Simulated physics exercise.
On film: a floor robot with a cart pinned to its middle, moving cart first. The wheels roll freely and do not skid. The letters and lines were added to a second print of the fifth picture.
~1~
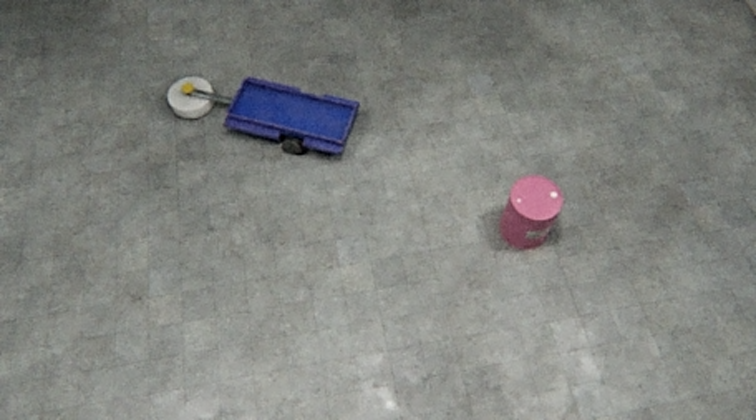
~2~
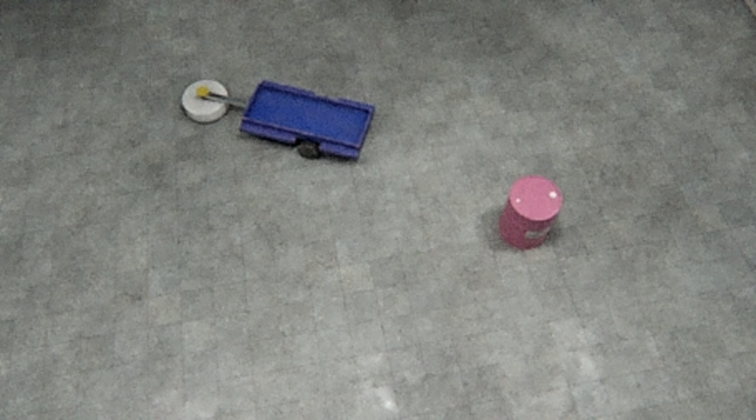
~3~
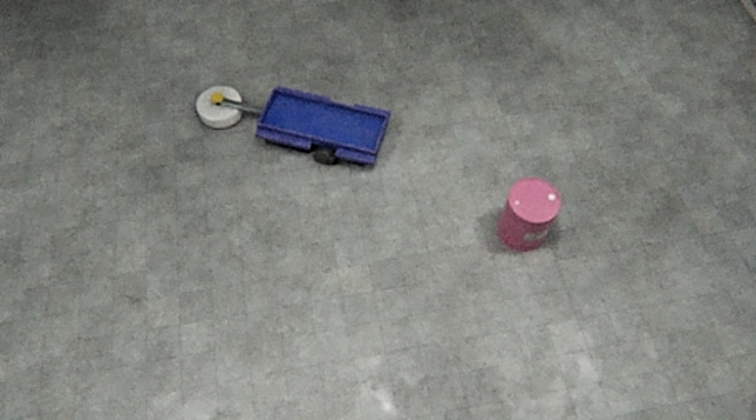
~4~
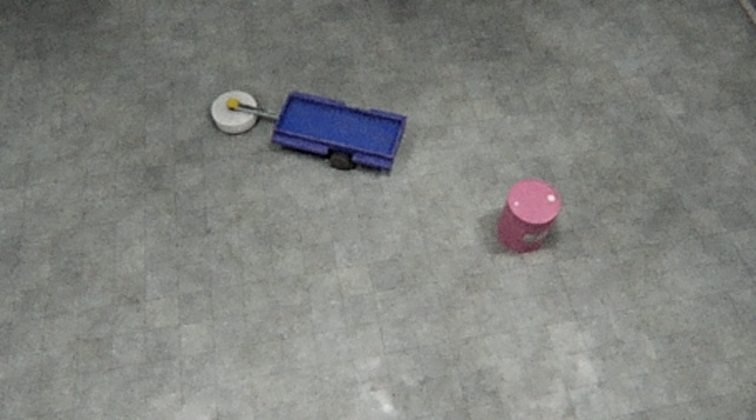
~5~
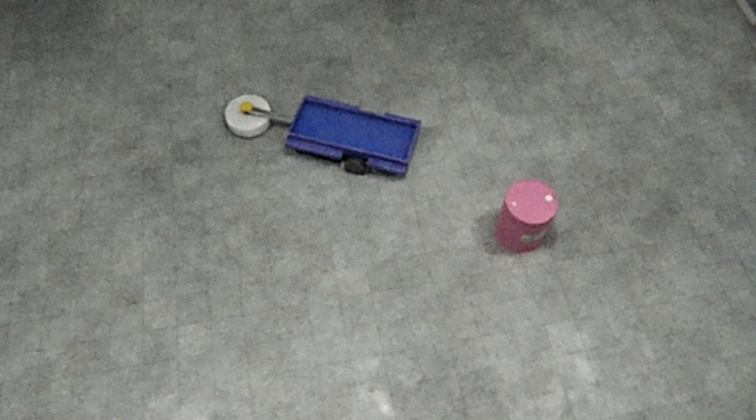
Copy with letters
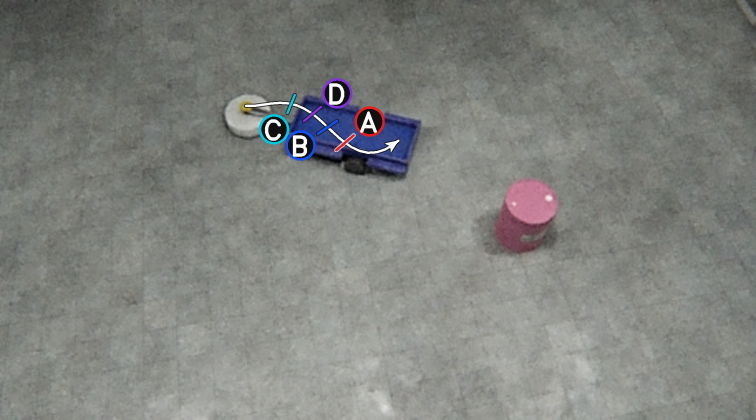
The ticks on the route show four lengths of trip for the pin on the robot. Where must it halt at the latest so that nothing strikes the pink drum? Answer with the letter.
The farthest safe stop is B.
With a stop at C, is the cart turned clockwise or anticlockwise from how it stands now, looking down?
For that mark, clockwise.
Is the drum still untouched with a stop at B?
For that mark, yes.
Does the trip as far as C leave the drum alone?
Yes.
On the marked copy, A at (345, 143); B at (328, 127); C at (291, 104); D at (312, 114); the route from (246, 106) via (328, 127) to (399, 141).
Following B. Soon after the start, robot (282, 111), cart (384, 140).
Later, robot (309, 119), cart (413, 150).
In the end, robot (328, 135), cart (438, 159); nothing has been touched.
As for the rest, A is too far, the drum has been hit; C is safe but short; D is safe but short.
